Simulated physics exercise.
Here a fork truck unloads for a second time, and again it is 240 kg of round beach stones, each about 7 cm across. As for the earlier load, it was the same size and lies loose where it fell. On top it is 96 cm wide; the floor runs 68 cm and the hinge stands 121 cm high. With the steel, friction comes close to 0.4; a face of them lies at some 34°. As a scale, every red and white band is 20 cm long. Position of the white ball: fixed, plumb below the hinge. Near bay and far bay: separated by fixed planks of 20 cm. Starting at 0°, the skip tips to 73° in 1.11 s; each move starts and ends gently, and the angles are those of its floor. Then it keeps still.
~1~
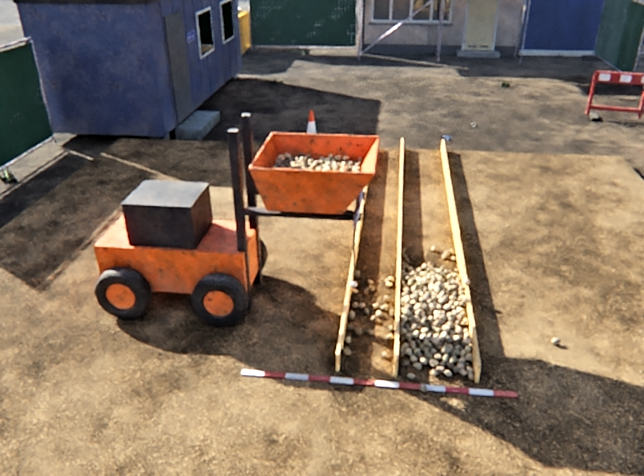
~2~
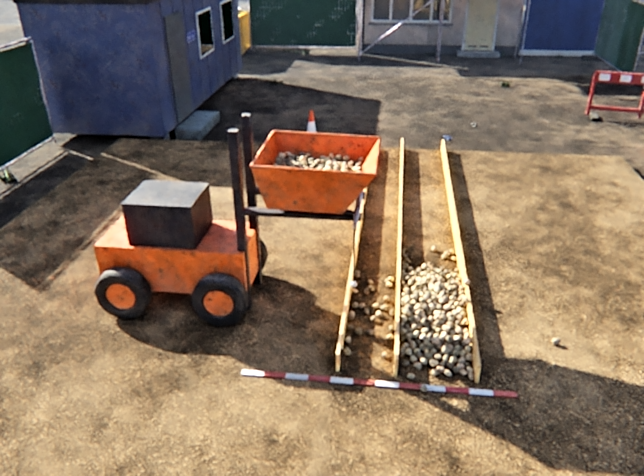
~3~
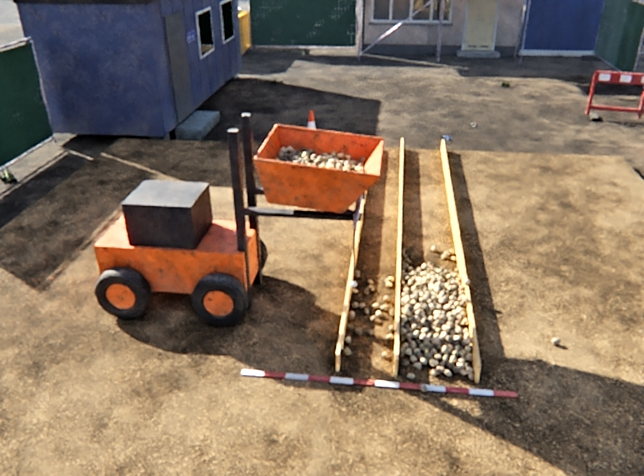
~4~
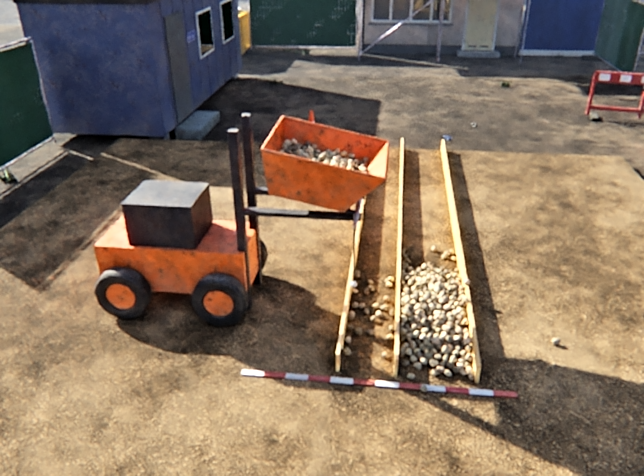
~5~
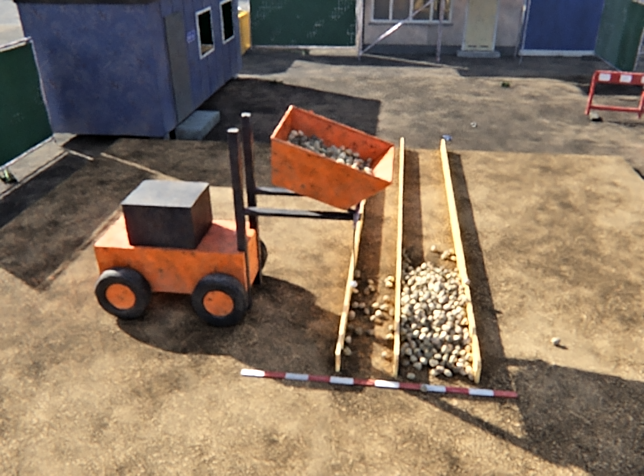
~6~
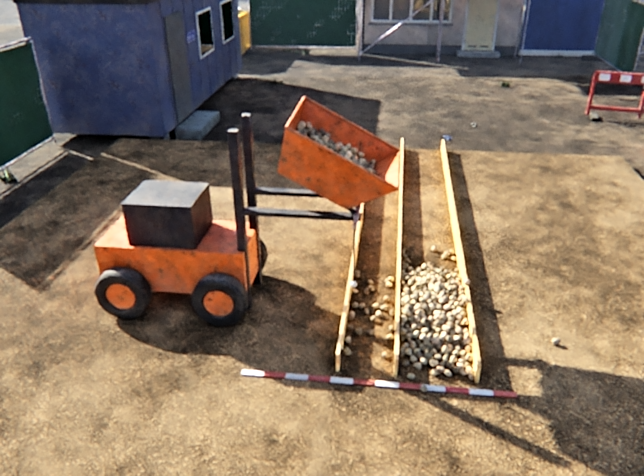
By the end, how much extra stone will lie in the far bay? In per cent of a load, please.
52 %.
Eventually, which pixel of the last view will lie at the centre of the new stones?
They end up centred around (463, 304).
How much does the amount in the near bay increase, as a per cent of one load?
It comes to roughly 0 percent of a load.
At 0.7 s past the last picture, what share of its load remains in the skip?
About 85 per cent is held.
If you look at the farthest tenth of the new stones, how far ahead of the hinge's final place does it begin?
I'd say close to 180 centimetres ahead of it.
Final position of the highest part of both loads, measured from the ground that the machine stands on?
I'd say close to 34 cm above the ground.
Then, 0.4 s after the last picture the floor is at 61°; in per cent of one load, 100 in the skip, 5 in the near bay, 95 in the far bay; the foremost stones are at (475, 305).
Then, 0.7 s after the last picture the floor is at 73°; in per cent of one load, 85 in the skip, 5 in the near bay, 110 in the far bay; the foremost stones are at (475, 311).
Then, 1.1 s after the last picture the floor is at 73°; in per cent of one load, 37 in the skip, 5 in the near bay, 137 in the far bay, 21 past the last board; the foremost stones are at (518, 320).
Then, 3.5 s after the last picture the floor is at 73°; in per cent of one load, 0 in the skip, 5 in the near bay, 146 in the far bay, 49 past the last board; the foremost stones are past the picture's edge. Net gain in the far bay, 52.
